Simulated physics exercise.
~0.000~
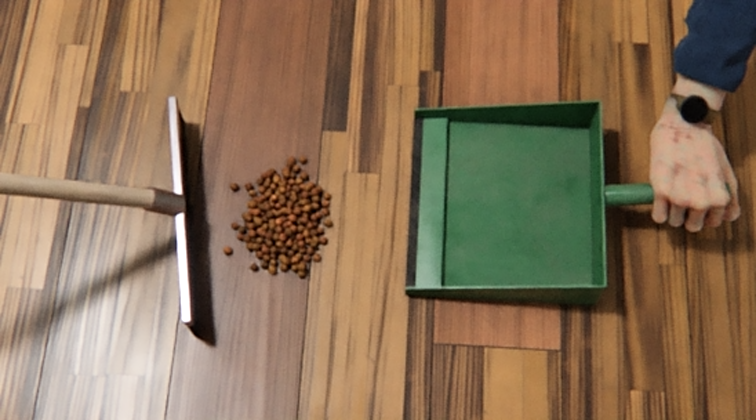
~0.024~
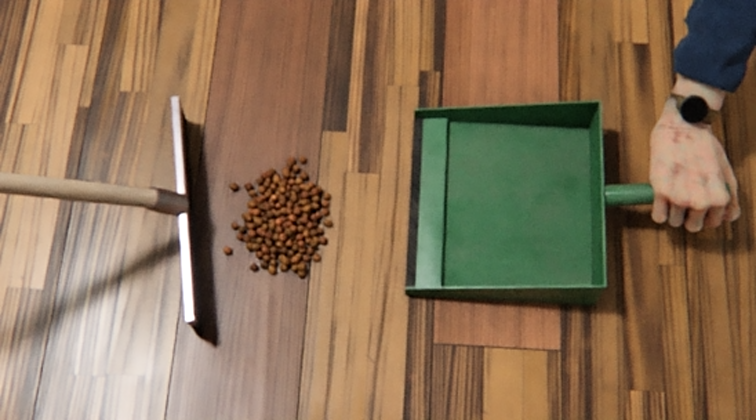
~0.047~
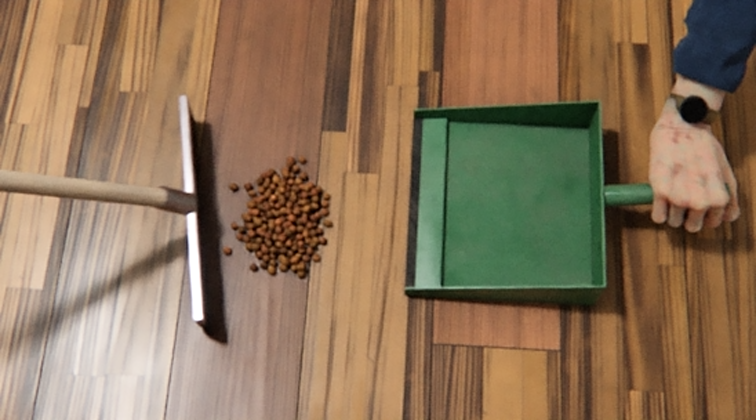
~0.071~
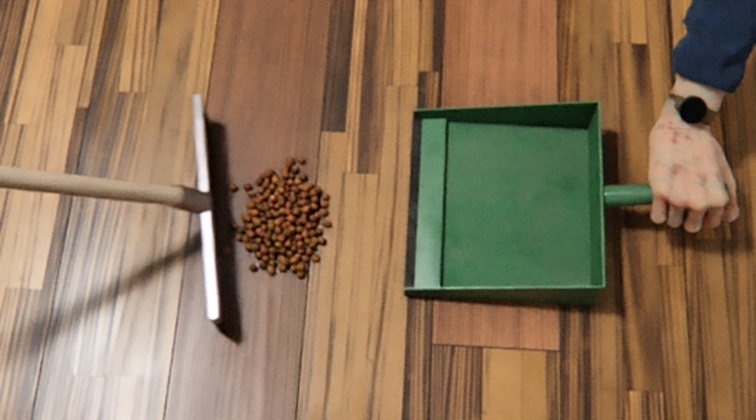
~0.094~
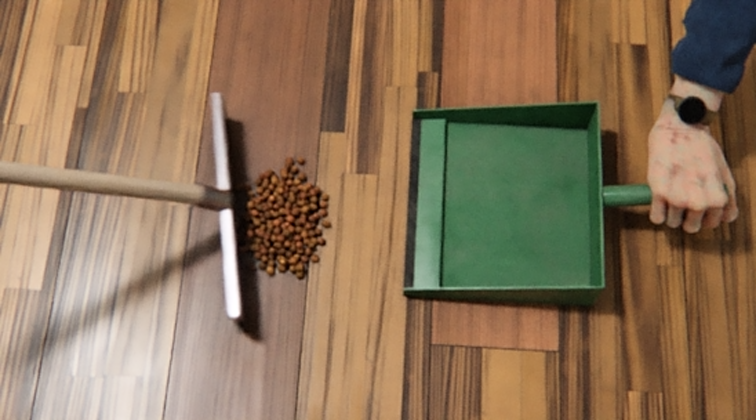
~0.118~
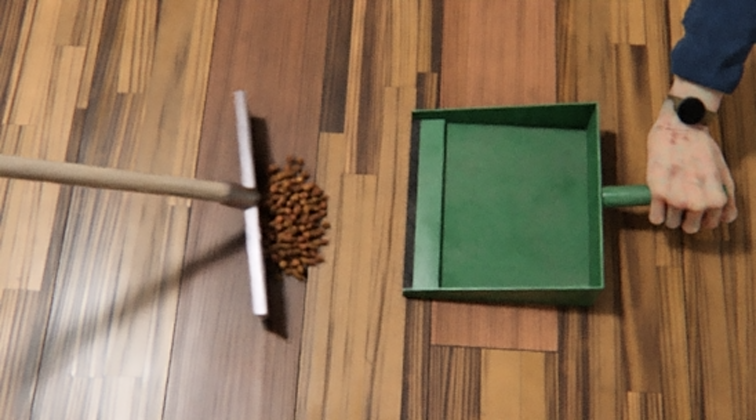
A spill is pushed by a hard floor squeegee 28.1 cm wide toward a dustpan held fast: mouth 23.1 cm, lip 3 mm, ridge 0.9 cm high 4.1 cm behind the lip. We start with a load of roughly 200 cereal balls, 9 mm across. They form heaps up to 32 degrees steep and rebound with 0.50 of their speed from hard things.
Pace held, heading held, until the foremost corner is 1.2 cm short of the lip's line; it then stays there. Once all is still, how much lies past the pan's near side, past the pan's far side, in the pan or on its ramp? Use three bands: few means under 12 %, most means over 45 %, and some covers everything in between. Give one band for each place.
Near side: Few, far side: Few, pan: Most.
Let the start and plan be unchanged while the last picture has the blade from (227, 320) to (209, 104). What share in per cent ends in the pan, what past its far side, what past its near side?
The pan gets 30, the far side 0 and the near side 5.
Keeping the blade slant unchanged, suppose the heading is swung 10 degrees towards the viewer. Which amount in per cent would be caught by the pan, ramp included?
Around 50 %.
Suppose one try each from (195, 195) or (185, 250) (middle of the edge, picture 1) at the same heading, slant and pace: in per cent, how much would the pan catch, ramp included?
About 55 and 50 per cent.
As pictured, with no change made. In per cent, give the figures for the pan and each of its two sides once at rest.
Near 5, far 5, pan 50, all in per cent.
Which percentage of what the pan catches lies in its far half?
Roughly 50 in a hundred.
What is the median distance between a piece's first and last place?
Some 18 cm.
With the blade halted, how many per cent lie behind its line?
Close to 0 percent.
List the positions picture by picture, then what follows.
In the first frame, blade from (188, 321) to (174, 104), moved 0.0 cm, 0 of the pieces shifted so far; middle of the pieces at (283, 222); pan at (517, 209).
In the second frame, blade from (192, 321) to (177, 104), moved 0.4 cm, 0 of the pieces shifted so far; middle of the pieces at (283, 222).
In the third frame, blade from (200, 320) to (185, 103), moved 1.4 cm, 0 of the pieces shifted so far; middle of the pieces at (283, 222).
In the fourth frame, blade from (216, 318) to (199, 102), moved 3.2 cm, 0 of the pieces shifted so far; middle of the pieces at (282, 222).
In the fifth frame, blade from (236, 316) to (218, 100), moved 5.5 cm, 3 of the pieces shifted so far; middle of the pieces at (281, 223).
In the sixth frame, blade from (262, 314) to (242, 98), moved 8.5 cm, 178 of the pieces shifted so far; middle of the pieces at (285, 219); pan at (514, 210). Its pace works out near 1.25 m/s, heading 10 degrees away from the viewer's side.
After 0.19 s, middle of the blade 9 cm from the lip; 0 % over the lip, far side 0 %, near side 5 %.
Then, at 0.24 s, middle of the blade 5 cm from the lip; 5 % over the lip, far side 5 %, near side 5 %.
Then, at 0.43 s, middle of the blade 4 cm from the lip; 55 % over the lip, far side 5 %, near side 5 %.
By 1.2 s all is still; near side 5 %, far side 5 %, pan 50 %, in front of the lip or behind the blade 40 %.
